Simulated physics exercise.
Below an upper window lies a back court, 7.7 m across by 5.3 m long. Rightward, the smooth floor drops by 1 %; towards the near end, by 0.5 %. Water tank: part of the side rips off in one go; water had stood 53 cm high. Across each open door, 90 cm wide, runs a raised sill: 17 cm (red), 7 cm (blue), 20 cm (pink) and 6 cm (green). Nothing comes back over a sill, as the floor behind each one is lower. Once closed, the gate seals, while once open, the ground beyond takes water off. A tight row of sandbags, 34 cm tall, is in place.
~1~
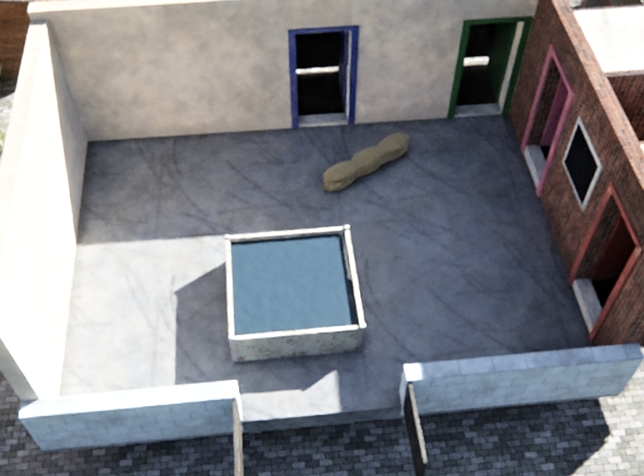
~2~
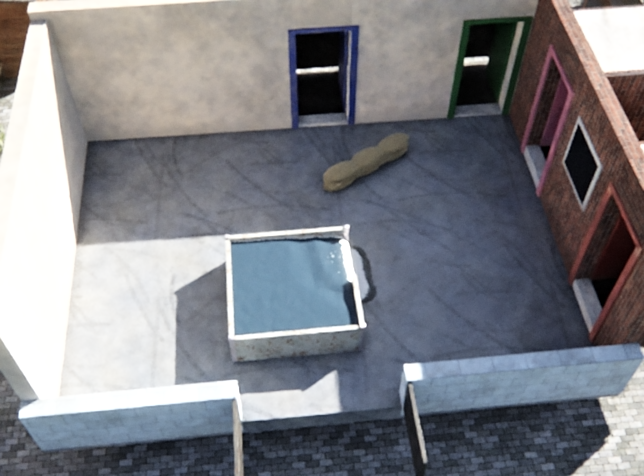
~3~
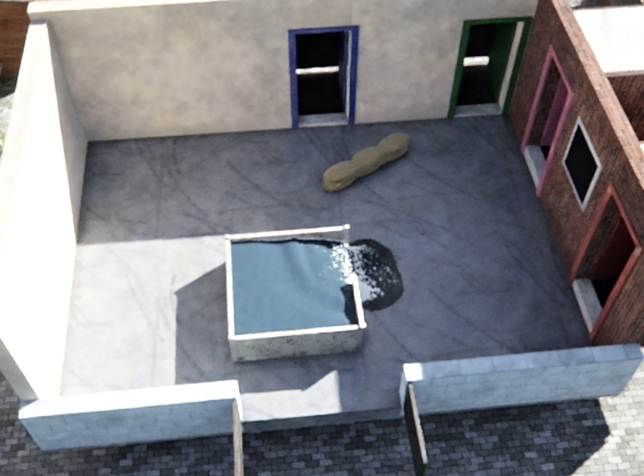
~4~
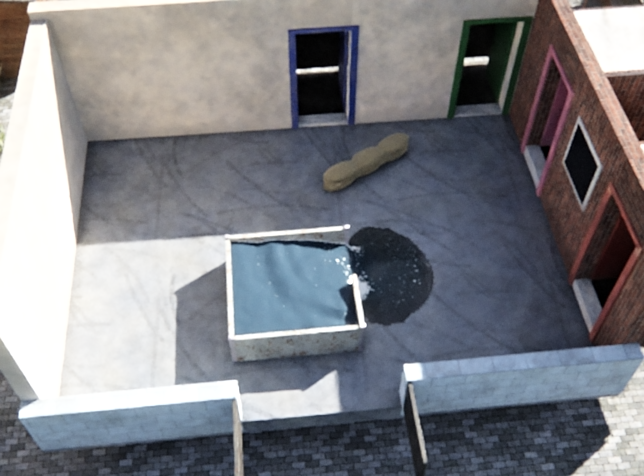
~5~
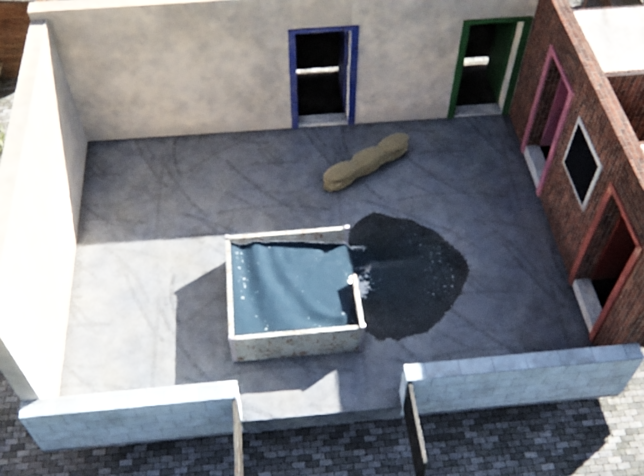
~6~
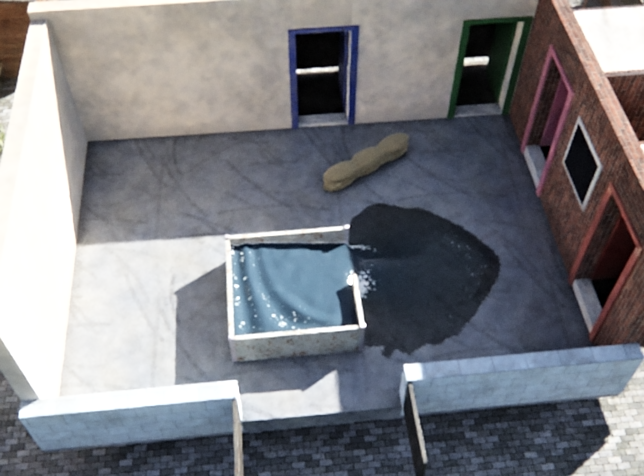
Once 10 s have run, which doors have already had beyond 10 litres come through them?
In the end my guess is the red door lets through less than the limit. My guess is the blue door lets through less than the limit. My guess is the pink door lets through less than the limit. My guess is the green door lets through more than the limit.
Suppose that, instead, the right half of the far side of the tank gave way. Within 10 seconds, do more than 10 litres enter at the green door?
Then green exceeds it.
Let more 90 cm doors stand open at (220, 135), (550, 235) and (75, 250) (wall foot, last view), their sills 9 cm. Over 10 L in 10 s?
In turn: Under, over, under.
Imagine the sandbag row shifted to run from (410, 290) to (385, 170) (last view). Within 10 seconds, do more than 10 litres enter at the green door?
Next, green ends up on the low side.
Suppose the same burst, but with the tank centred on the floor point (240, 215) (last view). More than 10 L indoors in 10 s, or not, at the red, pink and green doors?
Compared with that limit, red falls short, pink falls short and green overshoots.
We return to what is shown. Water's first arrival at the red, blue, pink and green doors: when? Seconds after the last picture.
Red = 0.7 s, blue = 4.5 s, pink = 1.0 s, green = 1.6 s.
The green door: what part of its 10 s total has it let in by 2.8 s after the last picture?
Some 20 per cent by then.
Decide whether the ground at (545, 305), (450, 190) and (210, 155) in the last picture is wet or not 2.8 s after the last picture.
Well, the first is drenched, the next drenched, the last untouched by it.
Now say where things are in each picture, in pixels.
Still water, 53 cm deep, in the water tank at (292, 283), in the first frame.
Water pours out at (348, 268) and has run 0.5 m, to (370, 295); typically 9 cm deep outside, 53 cm at the water tank's back, in the second frame.
Water pours out at (348, 269) and has run 0.8 m, to (396, 289); typically 9 cm deep outside, 53 cm at the water tank's back, in the third frame.
The front is at (428, 274), 1.3 m from the gap at (348, 269); 1.5 m2 of floor is under water; 53 cm left at the back of the water tank, in the fourth frame.
Water pours out at (348, 269) and has run 1.8 m, to (460, 262); typically 4 cm deep outside, 51 cm at the water tank's back, in the fifth frame.
The front is at (488, 253), 2.3 m from the gap at (348, 269); 3.6 m2 of floor is under water; 44 cm left at the back of the water tank, in the sixth frame.
Then, 0.7 s after the last picture water covers 25 % of the floor and is deepest (31 cm) near (353, 267); red door not reached, blue door not reached, pink door not reached, green door not reached.
Then, 1.5 s after the last picture water covers 35 % of the floor and is deepest (24 cm) near (599, 372); red door 18 cm at the sill, 0 L in, blue door not reached, pink door 16 cm at the sill, 0 L in, green door not reached.
Then, 2.8 s after the last picture water covers 35 % of the floor and is deepest (18 cm) near (579, 318); red door 14 cm at the sill, 1 L in, blue door not reached, pink door 12 cm at the sill, 0 L in, green door 16 cm at the sill, 23 L in.
Then, 5.3 s after the last picture water covers 50 % of the floor and is deepest (13 cm) near (586, 373); red door 11 cm at the sill, 1 L in, blue door 3 cm at the sill, 0 L in, pink door 11 cm at the sill, 0 L in, green door 11 cm at the sill, 83 L in.
Then, 9.3 s after the last picture water covers 70 % of the floor and is deepest (11 cm) near (586, 373); red door 8 cm at the sill, 1 L in, blue door 2 cm at the sill, 0 L in, pink door 9 cm at the sill, 0 L in, green door 8 cm at the sill, 109 L in.
